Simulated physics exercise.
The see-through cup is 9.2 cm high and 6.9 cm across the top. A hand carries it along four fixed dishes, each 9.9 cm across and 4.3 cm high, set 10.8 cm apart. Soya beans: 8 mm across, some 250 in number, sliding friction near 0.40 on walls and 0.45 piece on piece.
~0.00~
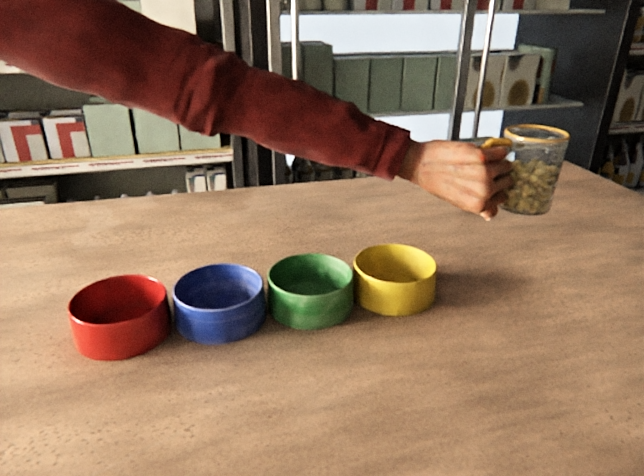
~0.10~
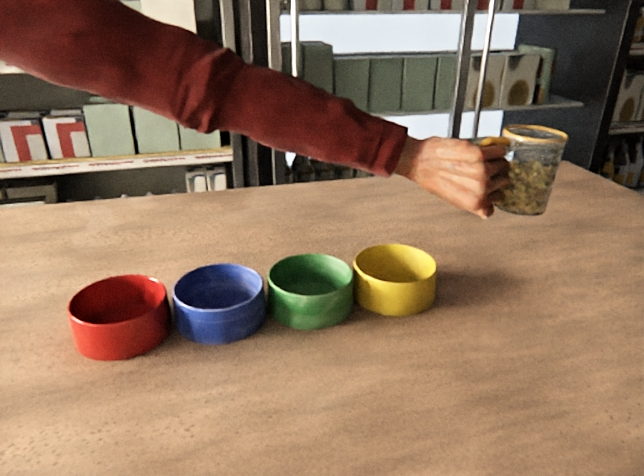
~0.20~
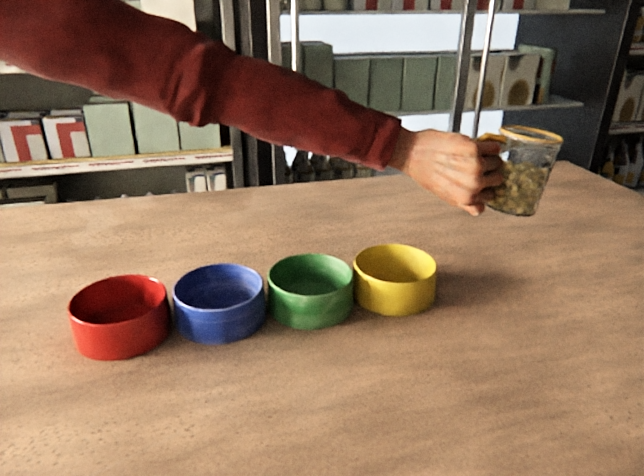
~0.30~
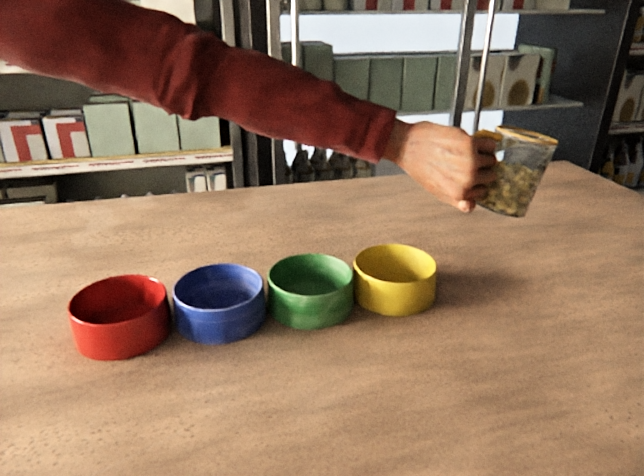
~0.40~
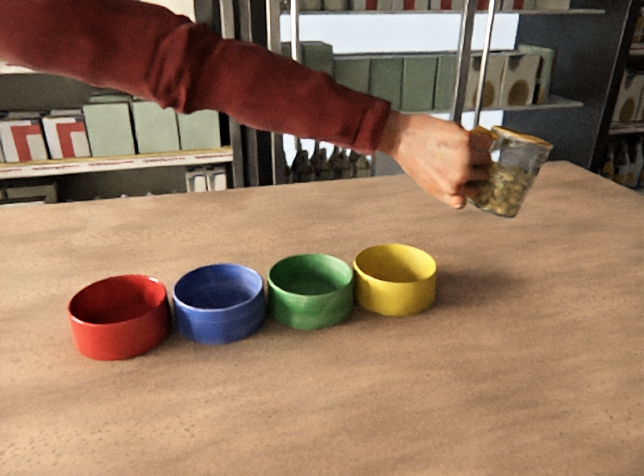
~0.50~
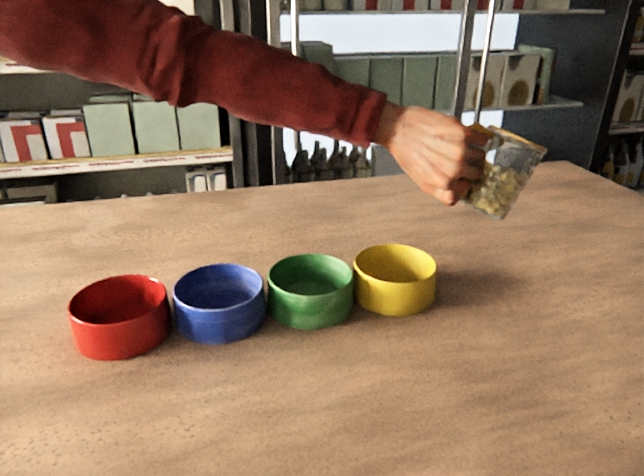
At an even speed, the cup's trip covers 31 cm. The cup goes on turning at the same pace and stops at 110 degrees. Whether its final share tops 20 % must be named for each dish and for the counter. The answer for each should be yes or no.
Red - no, blue - no, green - no, yellow - yes, counter - no.
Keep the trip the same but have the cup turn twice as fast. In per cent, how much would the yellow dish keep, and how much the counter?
That gives yellow 0 with 100 for the counter.
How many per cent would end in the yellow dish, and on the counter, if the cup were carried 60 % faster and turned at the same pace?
Result - yellow dish: 10; counter: 10.
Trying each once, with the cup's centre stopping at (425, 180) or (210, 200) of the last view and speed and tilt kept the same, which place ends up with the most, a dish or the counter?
The biggest share goes to counter first, then to yellow.
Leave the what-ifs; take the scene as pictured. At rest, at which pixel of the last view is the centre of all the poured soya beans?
I'd say roughly (395, 282).
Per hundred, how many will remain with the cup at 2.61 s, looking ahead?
Roughly 15 in a hundred.
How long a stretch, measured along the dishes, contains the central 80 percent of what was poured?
Length: About 6 cm.
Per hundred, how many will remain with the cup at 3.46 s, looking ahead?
0 %.
After 1.76 s, tilt 85 degrees; cup holds 100 %.
After 2.61 s, tilt 110 degrees; cup holds 15 %, yellow 80 %.
After 3.46 s, tilt 110 degrees; cup holds 0 %, yellow 95 %.
By 3.8 s all is still; red 0 %, blue 0 %, green 0 %, yellow 95 %, counter 5 %.
